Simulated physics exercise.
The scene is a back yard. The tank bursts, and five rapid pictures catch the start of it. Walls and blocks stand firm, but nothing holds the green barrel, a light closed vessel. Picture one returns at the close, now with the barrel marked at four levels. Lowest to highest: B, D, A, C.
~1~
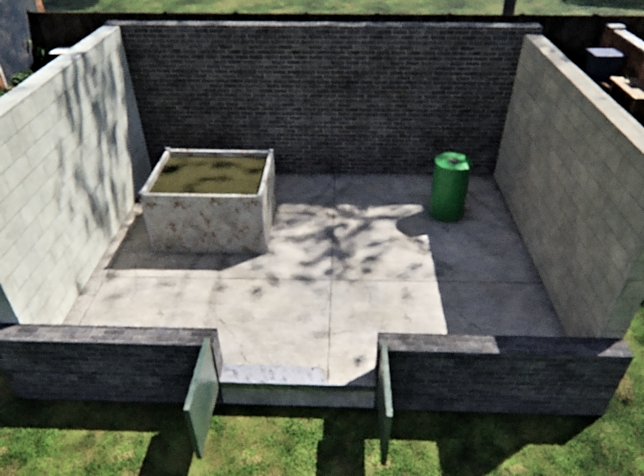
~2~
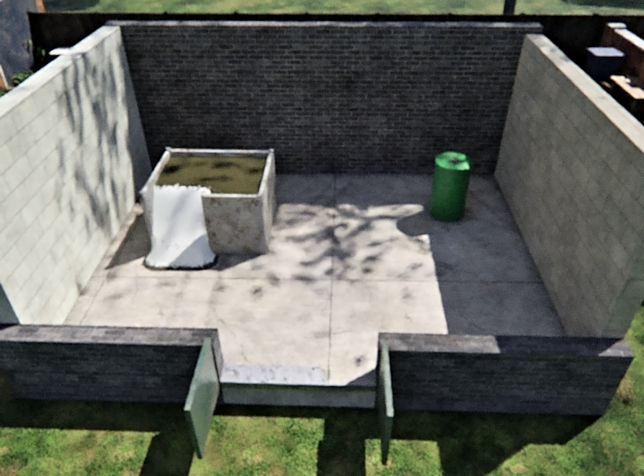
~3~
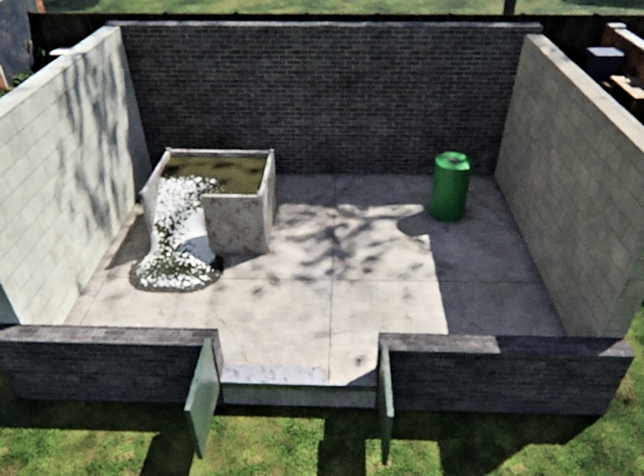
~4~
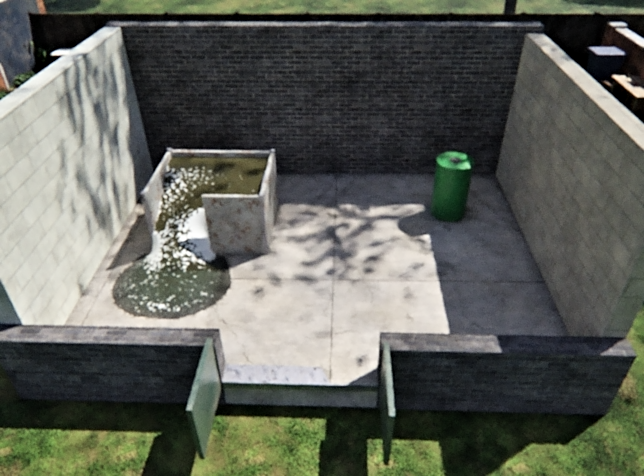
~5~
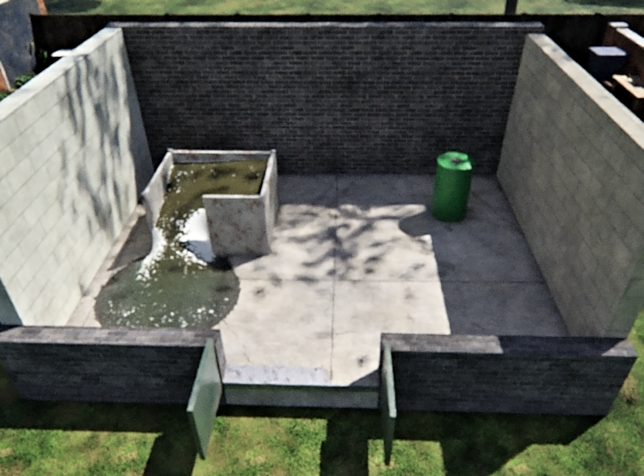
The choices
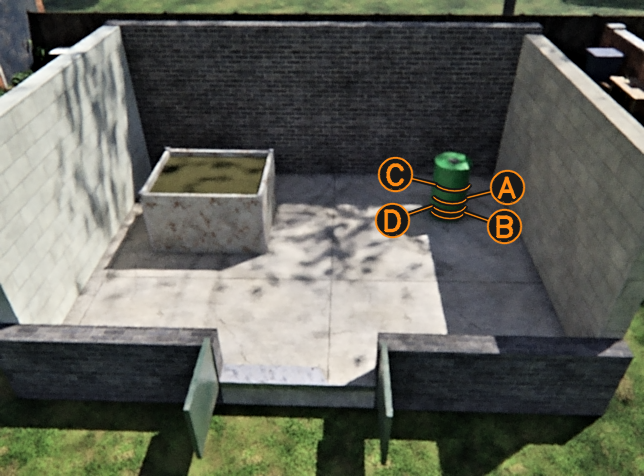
A pale stone tank full of murky, greenish water stands at the left of a paved back yard, seen from a high, fixed viewpoint. A green barrel stands at the right between light side walls and a dark brick back wall, with an open gate in front. Water pours from the tank's front left in a white sheet, then spreads across the paving in a widening, foam-flecked pool.
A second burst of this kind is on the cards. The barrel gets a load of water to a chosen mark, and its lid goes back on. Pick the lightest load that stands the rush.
That is level B.
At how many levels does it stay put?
All of the four.
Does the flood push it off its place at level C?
No, not at all.
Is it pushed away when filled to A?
No, not at all.
In orange, A at (452, 203); B at (449, 218); C at (454, 190); D at (450, 212); from the bottom up B, D, A, C.
For level A, it does not move.
For level B, it does not move.
For level C, it does not move.
For level D, it does not move.
